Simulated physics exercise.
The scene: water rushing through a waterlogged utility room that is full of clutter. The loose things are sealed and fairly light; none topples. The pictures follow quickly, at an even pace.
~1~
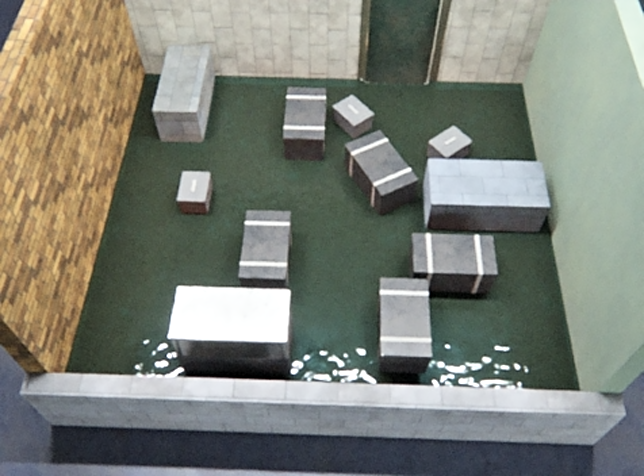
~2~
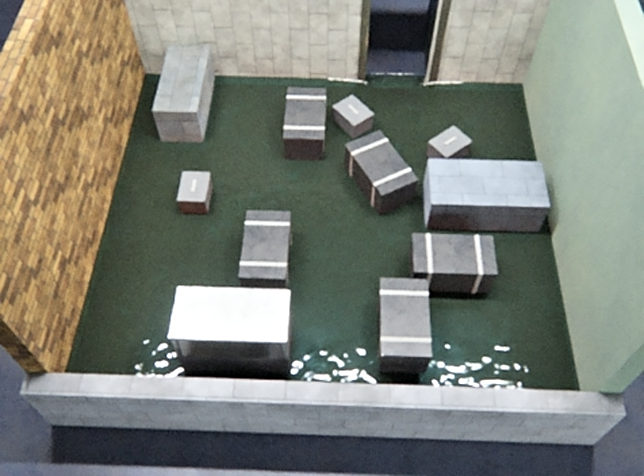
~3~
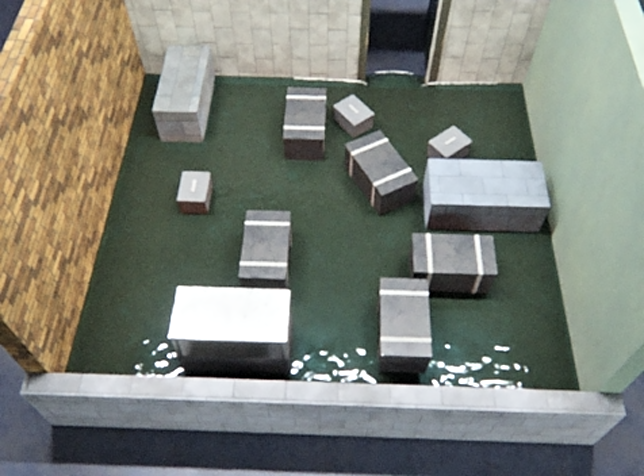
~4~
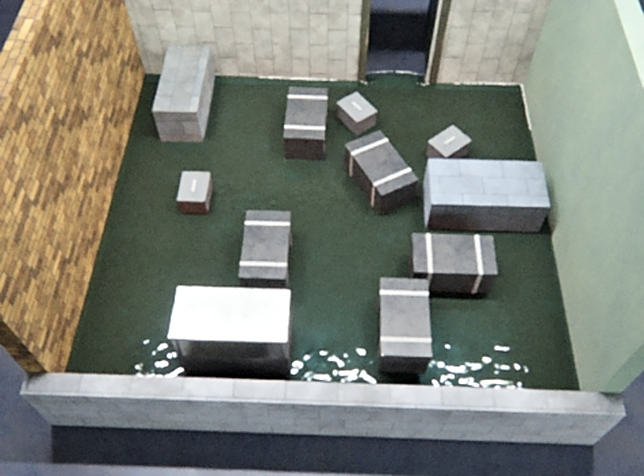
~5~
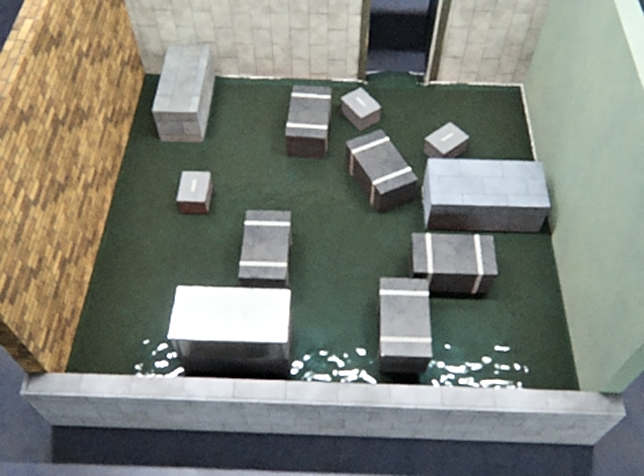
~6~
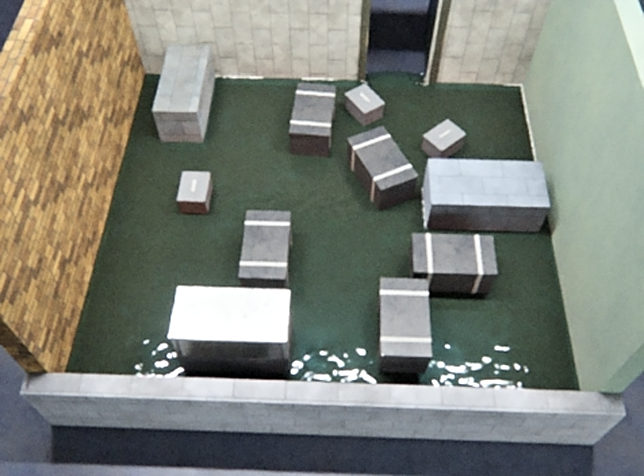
A walled room with a green, flooded floor held scattered gray blocks and dark, banded boxes; the doorway at the back opened, then a few boxes near it shifted and turned slightly.
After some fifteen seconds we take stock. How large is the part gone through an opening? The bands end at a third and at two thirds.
That comes to under a third.
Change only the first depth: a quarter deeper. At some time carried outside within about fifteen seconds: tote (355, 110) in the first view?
For that one: Through.
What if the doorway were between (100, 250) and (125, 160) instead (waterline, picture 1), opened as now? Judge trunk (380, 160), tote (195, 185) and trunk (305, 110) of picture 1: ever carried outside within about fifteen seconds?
As listed: Stays, through, carried outside.
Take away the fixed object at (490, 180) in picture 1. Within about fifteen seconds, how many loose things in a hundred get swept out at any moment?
About 20 per cent.
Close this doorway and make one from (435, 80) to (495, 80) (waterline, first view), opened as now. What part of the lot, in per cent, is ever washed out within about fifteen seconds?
Close to 20 %.
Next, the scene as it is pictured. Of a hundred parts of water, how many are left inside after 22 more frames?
Some 80 per cent.
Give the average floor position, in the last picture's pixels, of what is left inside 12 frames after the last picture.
Close to (374, 192).
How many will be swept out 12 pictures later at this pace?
That makes 1.
A moment on, 0 of 8 are out; 8 afloat.
Next, 1 of 8 are out; 7 afloat.
Later, 1 of 8 are out; 7 afloat.
In the end, 1 of 8 are out; 7 afloat.
